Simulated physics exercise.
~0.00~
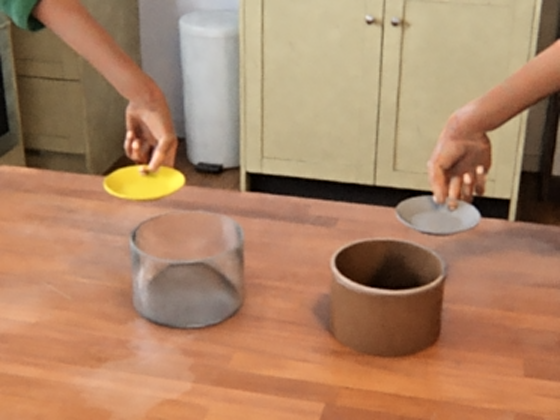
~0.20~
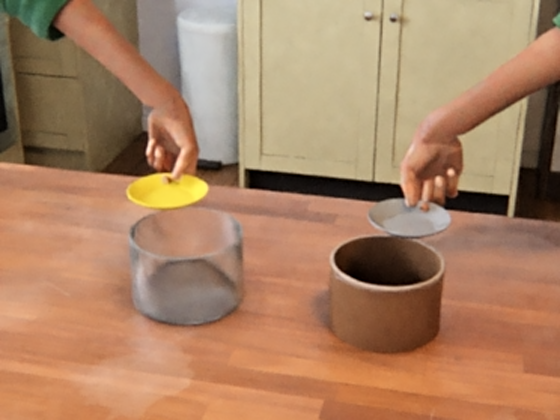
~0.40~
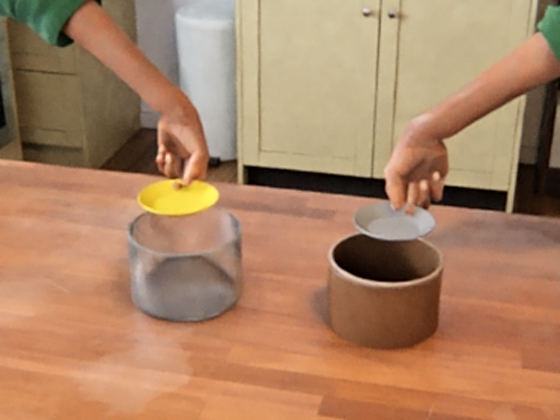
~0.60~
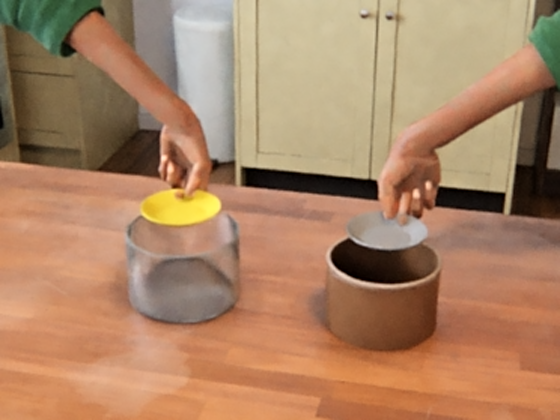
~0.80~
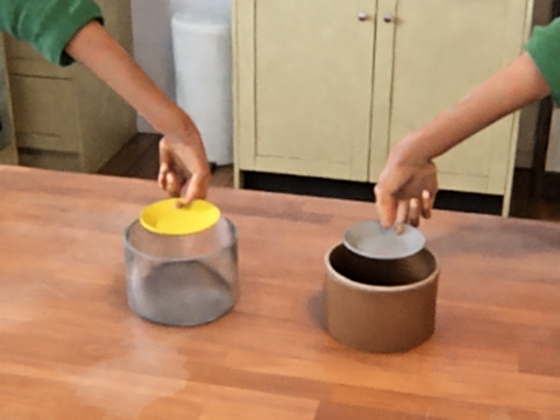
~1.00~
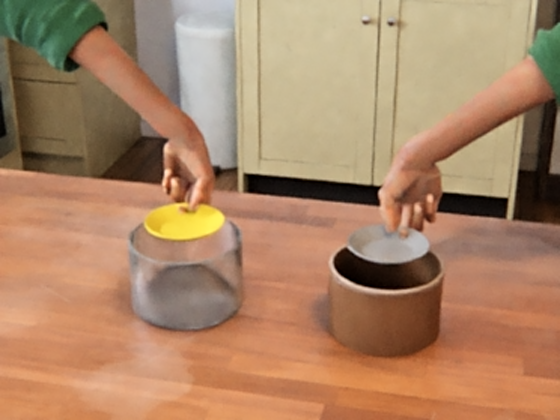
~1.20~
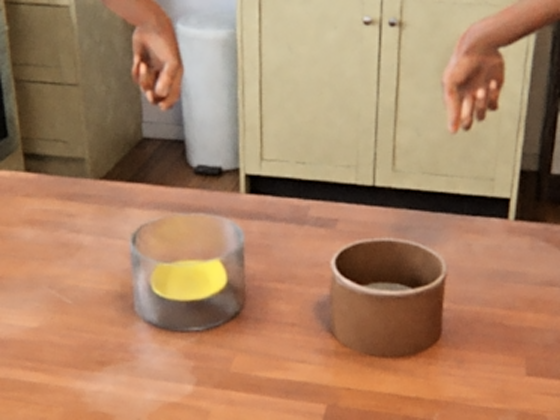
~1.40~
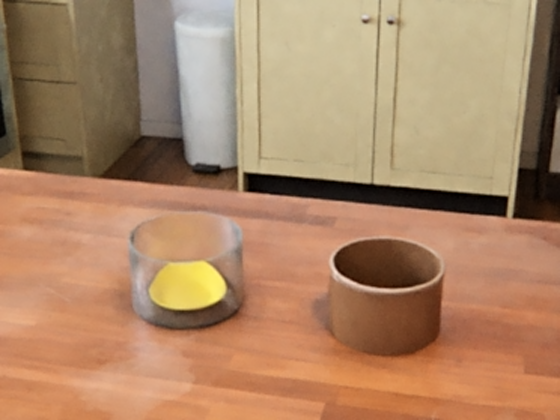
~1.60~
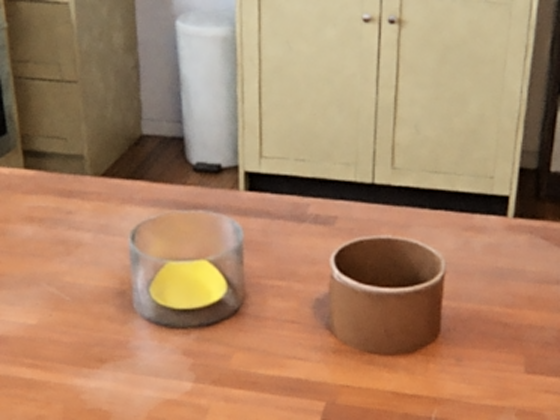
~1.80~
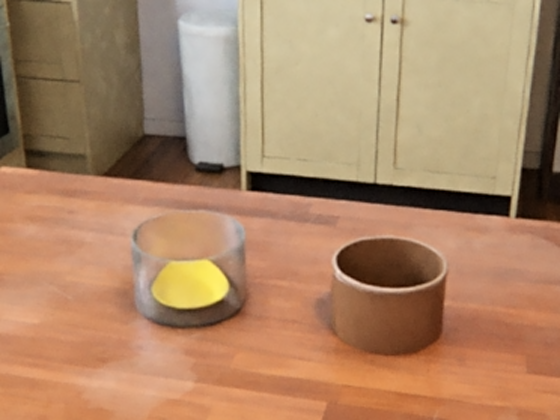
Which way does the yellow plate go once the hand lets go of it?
It moves down, dropping past the rim into the clear glass container.
On a wooden table in a kitchen with cream cupboards and a white bin behind, a clear glass container stands to the left of a brown jar. Two hands reach in from either side, the left one holding a yellow plate and the right one a small grey saucer. They bring the dishes inward and lower them to the open tops. Both hands let go and draw back, and each dish drops past the rim. At the end, the yellow plate rests inside the glass, while the saucer is out of sight and the brown jar stands open.
